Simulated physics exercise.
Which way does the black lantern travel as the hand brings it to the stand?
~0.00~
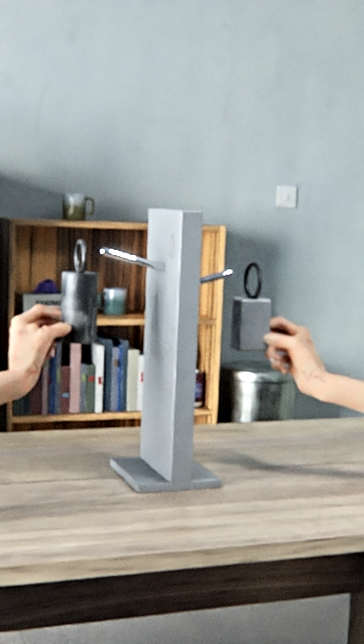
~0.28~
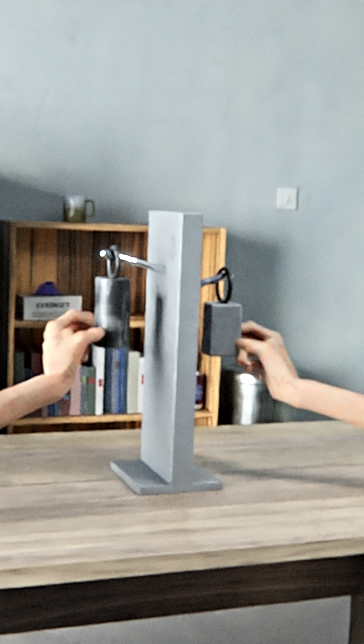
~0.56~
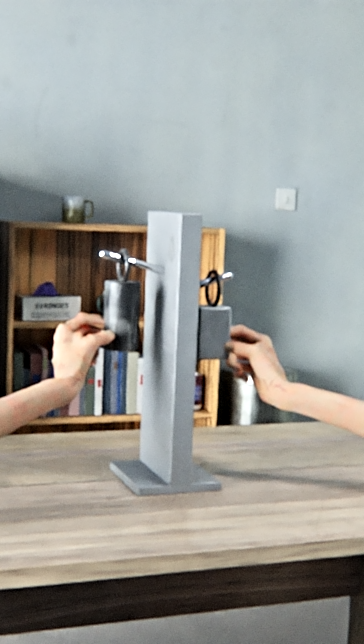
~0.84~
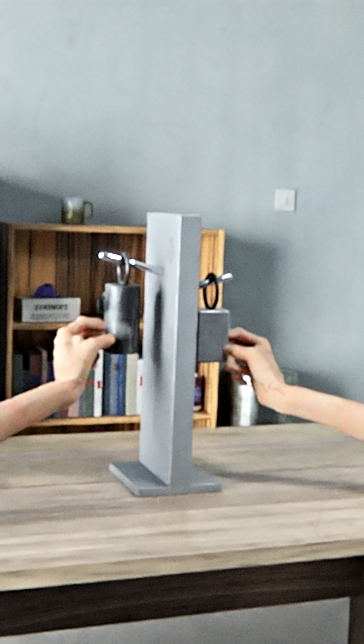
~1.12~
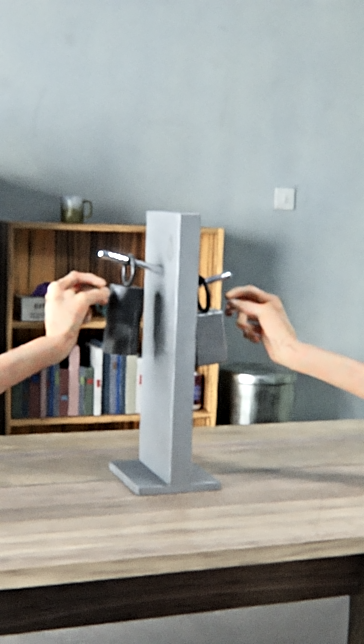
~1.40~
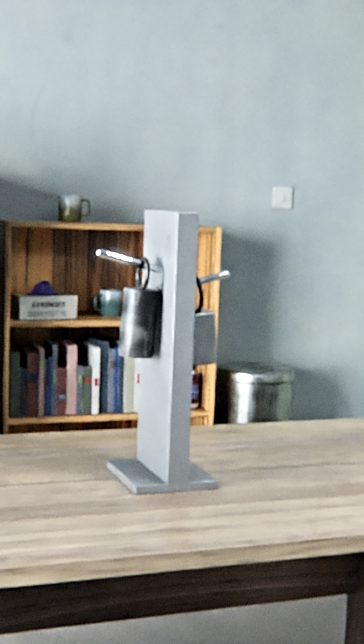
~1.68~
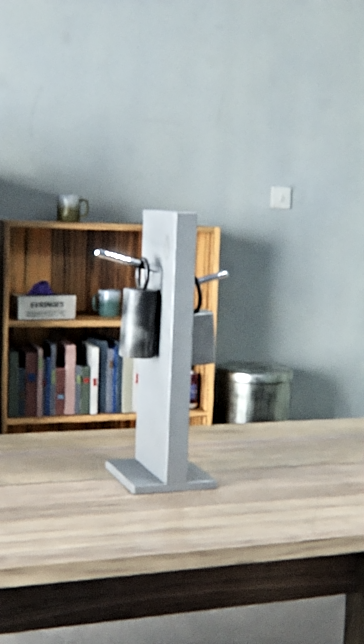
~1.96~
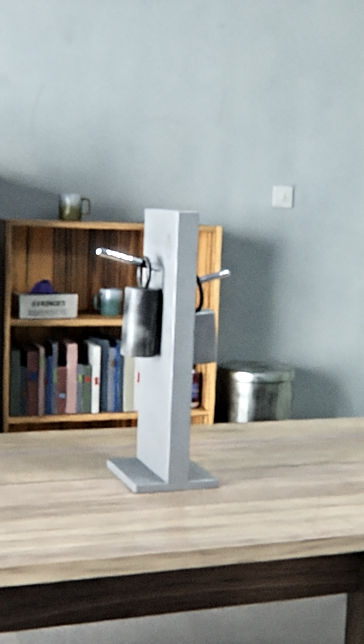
The black lantern moves to the right, toward the upright of the stand.
